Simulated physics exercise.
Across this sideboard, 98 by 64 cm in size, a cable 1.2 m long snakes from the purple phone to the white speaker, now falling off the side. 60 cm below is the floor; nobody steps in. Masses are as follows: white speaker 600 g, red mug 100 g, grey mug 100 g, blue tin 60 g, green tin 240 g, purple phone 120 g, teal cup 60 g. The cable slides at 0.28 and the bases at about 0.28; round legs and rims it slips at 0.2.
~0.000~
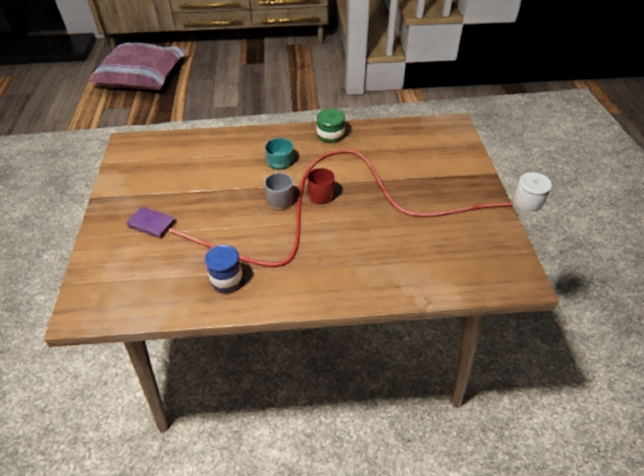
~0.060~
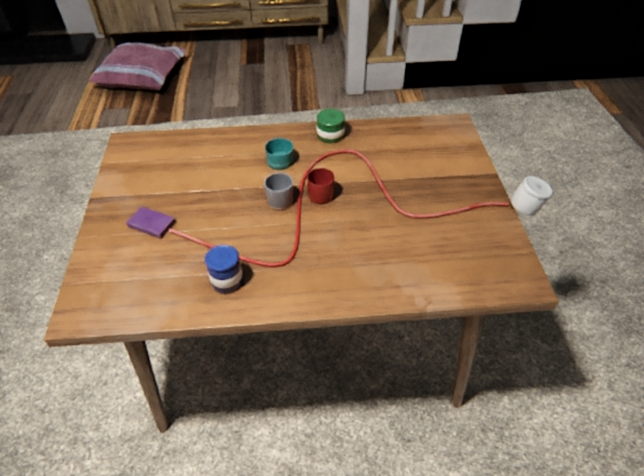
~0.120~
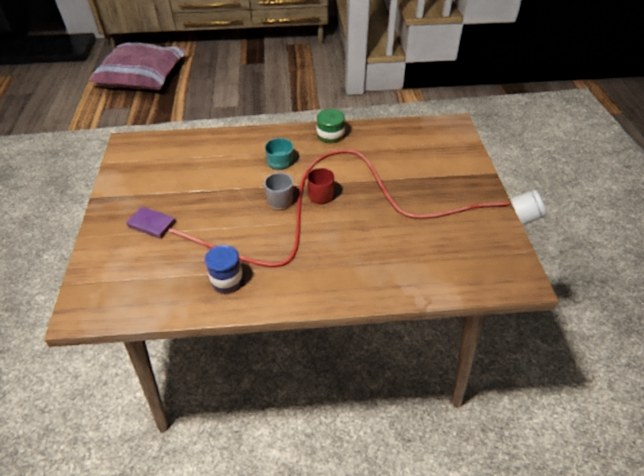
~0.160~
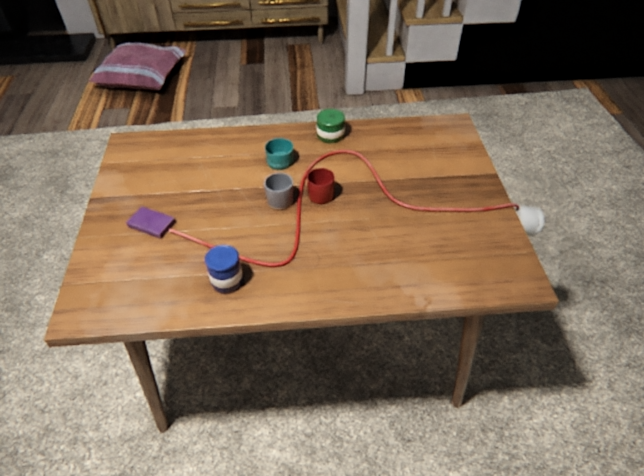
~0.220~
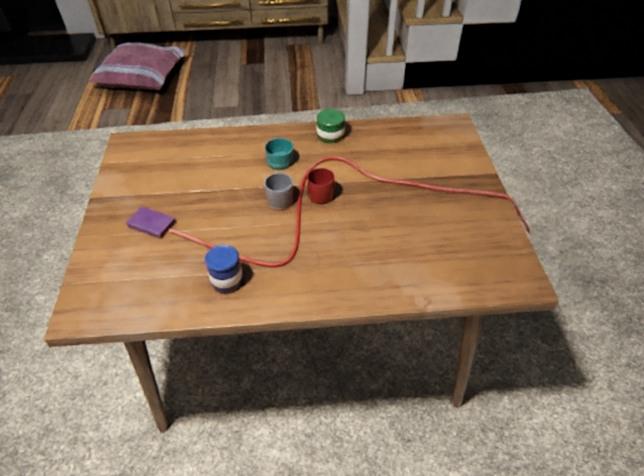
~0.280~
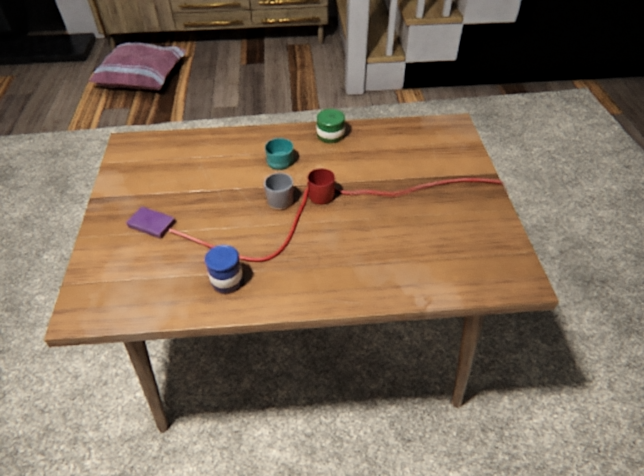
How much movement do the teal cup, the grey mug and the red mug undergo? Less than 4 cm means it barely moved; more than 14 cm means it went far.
In the end the teal cup barely moves, the grey mug covers a medium distance, the red mug goes far.
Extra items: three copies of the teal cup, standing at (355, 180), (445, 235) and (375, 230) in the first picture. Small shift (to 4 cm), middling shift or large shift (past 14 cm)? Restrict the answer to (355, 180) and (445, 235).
First one: A big shift; second one: A slight shift.
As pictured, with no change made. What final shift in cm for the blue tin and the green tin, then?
The blue tin ends up around 0 cm from its start and the green tin around 0 cm.
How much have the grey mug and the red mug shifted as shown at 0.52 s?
Approx. shifts - grey mug: 8 cm; red mug: 15 cm.
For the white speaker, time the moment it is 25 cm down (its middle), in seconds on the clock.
Around 0.28 seconds on the clock.
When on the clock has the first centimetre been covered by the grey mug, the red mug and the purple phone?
The grey mug gets there at 0.38 s, the red mug at 0.34 s and the purple phone at 0.38 s.
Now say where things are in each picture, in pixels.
In the first picture, shows, teal cup (279, 147); grey mug (279, 182); red mug (321, 177); cable runs through (464, 209) (379, 181) (316, 161) (298, 229).
In the second picture, shows, white speaker (535, 186); cable runs through (462, 210) (316, 161).
In the third picture, shows, white speaker (528, 208); cable runs through (462, 209) (316, 161).
In the fourth picture, shows, white speaker (524, 221); cable runs through (475, 210) (316, 161).
In the fifth picture, shows, cable runs through (511, 200) (319, 162).
In the sixth picture, shows, teal cup (279, 147); grey mug (279, 182); red mug (321, 177); cable runs through (460, 180) (365, 192) (298, 216).
After 0.5 s, the cable's tail end at (233, 194); red mug 16 cm off its start, grey mug 7 cm off its start, purple phone 18 cm off its start.
After 0.7 s, the cable's tail end at (283, 204); red mug 25 cm off its start, grey mug 8 cm off its start, purple phone 34 cm off its start.
After 1.0 s, the cable's tail end at (300, 205); red mug 25 cm off its start at (376, 252), grey mug 8 cm off its start at (272, 160), purple phone 38 cm off its start at (319, 195).
After 1.2 s, the cable's tail end at (300, 205); red mug 25 cm off its start, grey mug 8 cm off its start, purple phone 38 cm off its start.
After 2.4 s, the cable's tail end at (300, 205); red mug 25 cm off its start at (376, 252), grey mug 8 cm off its start at (272, 160), teal cup 0 cm off its start at (280, 146), purple phone 38 cm off its start at (319, 195).
